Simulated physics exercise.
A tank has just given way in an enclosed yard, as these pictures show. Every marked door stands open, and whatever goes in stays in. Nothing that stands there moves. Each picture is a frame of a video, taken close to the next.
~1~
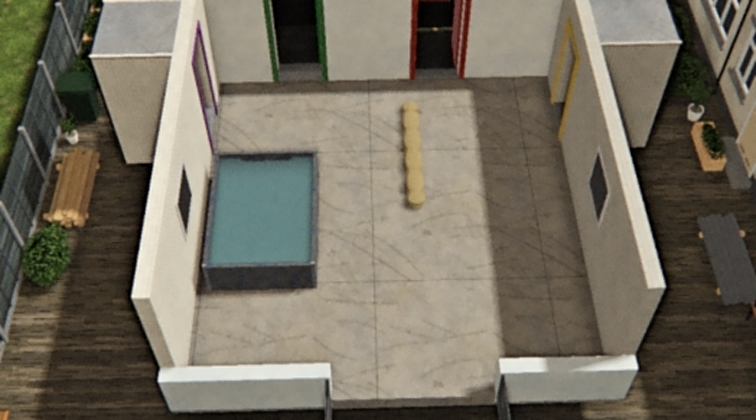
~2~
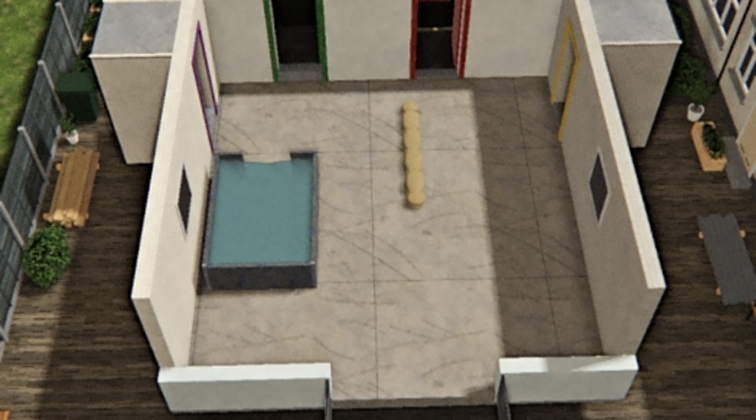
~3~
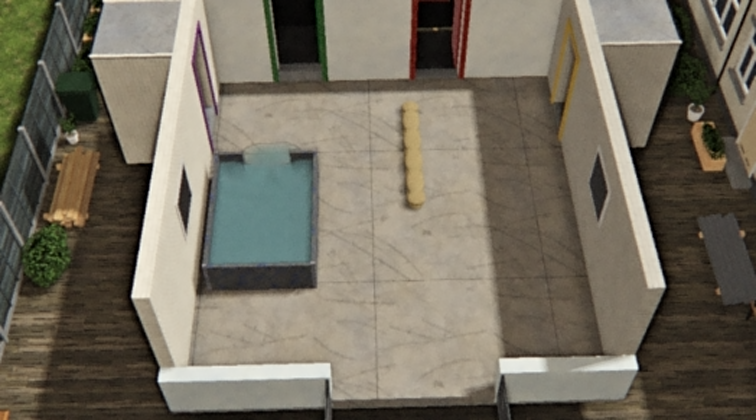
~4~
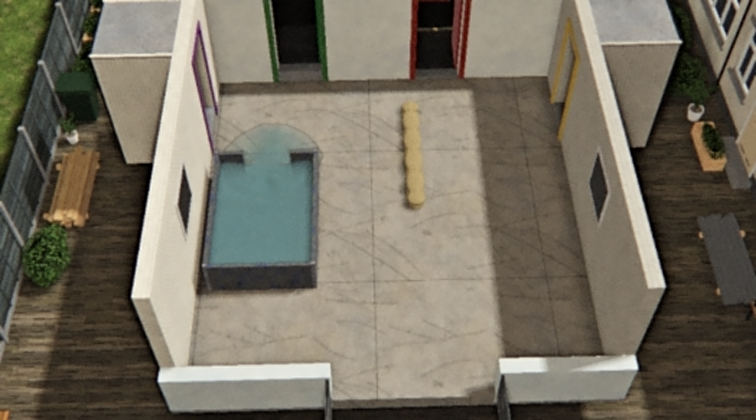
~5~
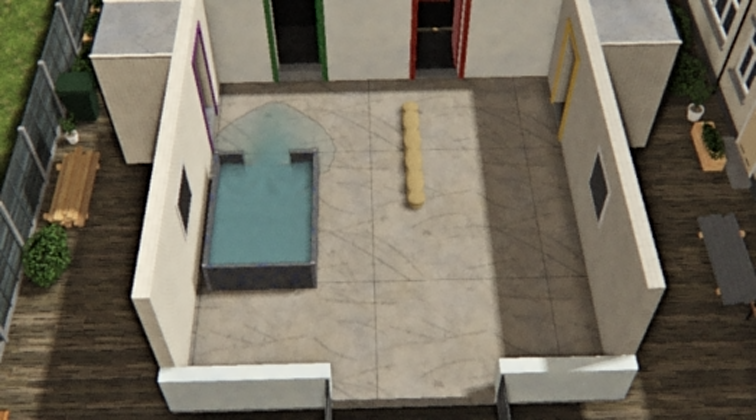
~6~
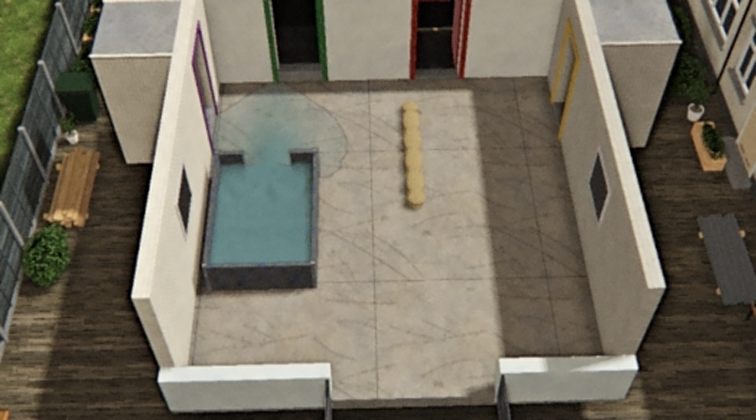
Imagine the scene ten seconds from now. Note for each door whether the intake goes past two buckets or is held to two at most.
Outcome: The red door will most likely go past the limit; the yellow door will most likely go past the limit; the purple door will most likely keep inside the limit; the green door will most likely keep inside the limit.
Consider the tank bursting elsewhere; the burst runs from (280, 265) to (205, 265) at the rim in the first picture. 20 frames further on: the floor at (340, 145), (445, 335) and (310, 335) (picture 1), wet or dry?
Unwetted, submerged, submerged.
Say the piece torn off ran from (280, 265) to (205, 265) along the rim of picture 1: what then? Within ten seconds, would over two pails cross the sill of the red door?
I'd say the red door stays shy of the line.
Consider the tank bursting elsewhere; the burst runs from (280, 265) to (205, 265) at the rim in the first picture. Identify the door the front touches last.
The red one.
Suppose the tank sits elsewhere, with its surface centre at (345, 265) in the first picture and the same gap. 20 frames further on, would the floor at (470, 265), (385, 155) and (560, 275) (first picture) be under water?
The first spot ends up left untouched, the second sodden and the third left untouched.
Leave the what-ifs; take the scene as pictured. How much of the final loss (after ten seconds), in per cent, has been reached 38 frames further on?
Result, approximate: 30 per cent.
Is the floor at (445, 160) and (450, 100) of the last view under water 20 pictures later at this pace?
Not wet, soaked.
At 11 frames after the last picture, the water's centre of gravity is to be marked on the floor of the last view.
I'd say around (275, 184).
A moment on, water covers 15 % of the floor; the red door not reached, the yellow door not reached, the purple door wet at the sill, nothing in, the green door wet at the sill, nothing in.
Next, water covers 20 % of the floor; the red door wet at the sill, nothing in, the yellow door not reached, the purple door wet at the sill, nothing in, the green door wet at the sill, nothing in.
Then, water covers 30 % of the floor; the red door under two buckets in, the yellow door wet at the sill, nothing in, the purple door wet at the sill, nothing in, the green door under two buckets in.
Later, water covers 55 % of the floor; the red door over two buckets in, the yellow door over two buckets in, the purple door wet at the sill, nothing in, the green door under two buckets in.
In the end, water covers 90 % of the floor; the red door over two buckets in, the yellow door far over two buckets in, the purple door wet at the sill, nothing in, the green door under two buckets in.
